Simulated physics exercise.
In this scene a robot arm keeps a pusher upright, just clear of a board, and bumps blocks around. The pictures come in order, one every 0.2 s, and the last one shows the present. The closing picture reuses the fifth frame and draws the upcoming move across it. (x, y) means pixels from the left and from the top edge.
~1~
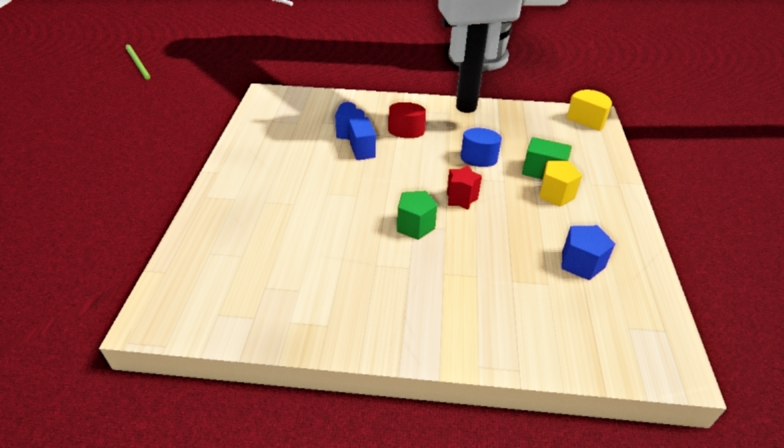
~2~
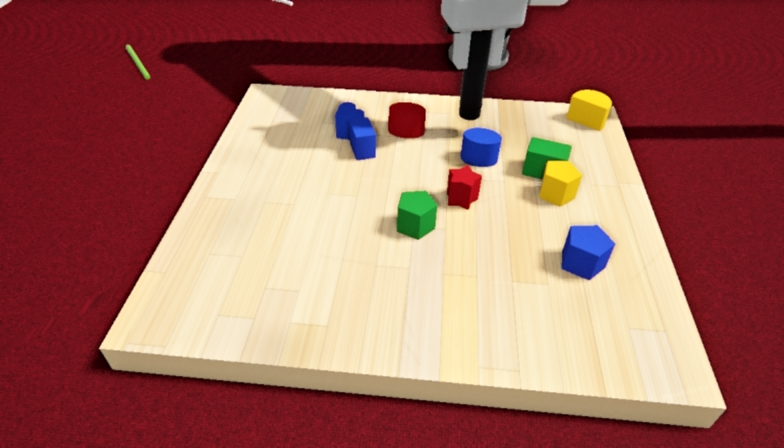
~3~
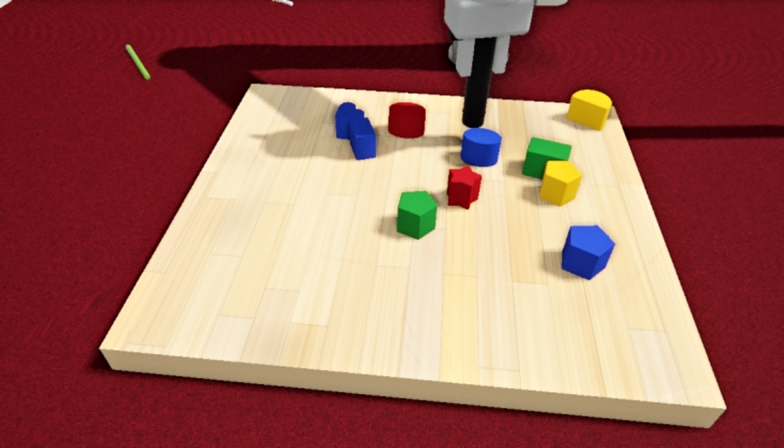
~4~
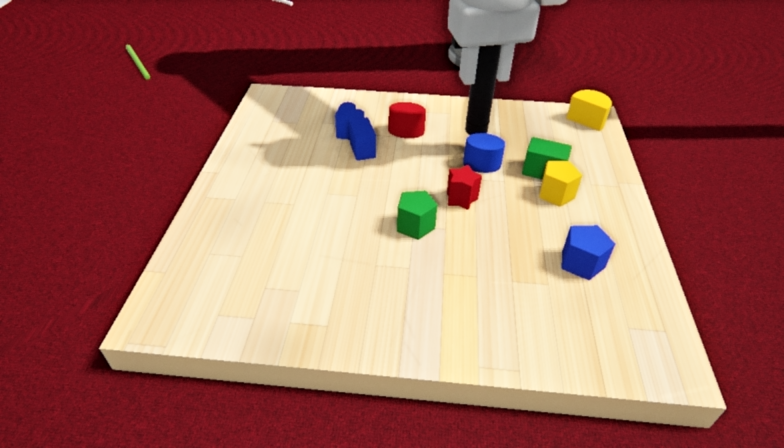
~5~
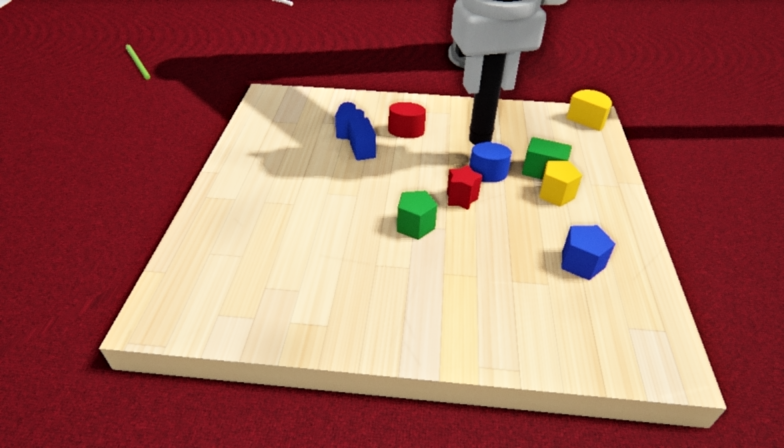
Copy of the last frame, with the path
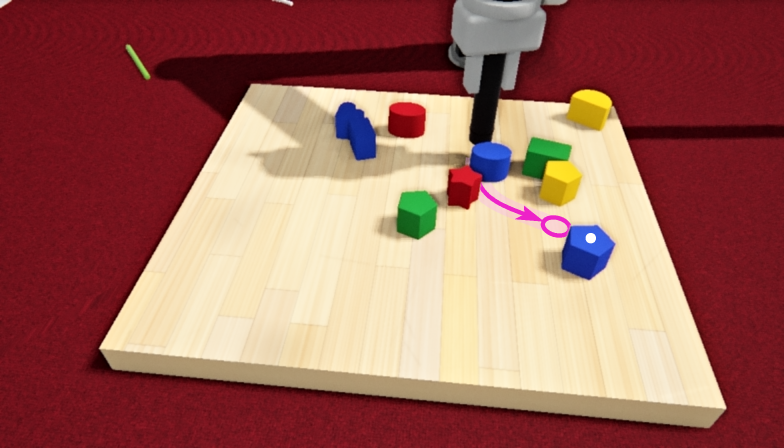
Black-tipped robot arm moving toward the viewer over a wooden board, then nudging a blue round block forward among still coloured blocks.
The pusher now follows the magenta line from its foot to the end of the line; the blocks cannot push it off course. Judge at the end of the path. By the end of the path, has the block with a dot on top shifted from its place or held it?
Left where it is.
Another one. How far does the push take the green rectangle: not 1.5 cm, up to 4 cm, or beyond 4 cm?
Once the path ends, it will sit under 1.5 cm from where it is now.
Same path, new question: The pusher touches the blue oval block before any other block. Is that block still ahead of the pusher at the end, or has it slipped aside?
Final position: Ahead.
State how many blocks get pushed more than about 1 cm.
Going by the path, one of them shifts by more than about 1 cm.
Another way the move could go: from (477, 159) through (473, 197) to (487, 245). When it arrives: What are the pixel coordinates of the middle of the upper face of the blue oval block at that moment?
It is going to be at (505, 173).
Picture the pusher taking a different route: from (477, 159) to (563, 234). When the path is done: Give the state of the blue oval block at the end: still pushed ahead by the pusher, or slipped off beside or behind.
I expect it to be beside or behind the pusher.
The drawn path runs from (477, 159) through (480, 185) and (511, 209) to (556, 226); the dot is on the blue five-sided block.
On the path given first. One third of the way, pusher at (483, 167); blue oval block at (508, 172), turned 65° anticlockwise.
Two thirds of the way, pusher at (515, 191); blue oval block at (547, 190), turned 105° anticlockwise.
At the end, pusher at (562, 208); blue oval block at (596, 203), turned 125° anticlockwise; green rectangle not moved; blue five-sided block not moved.
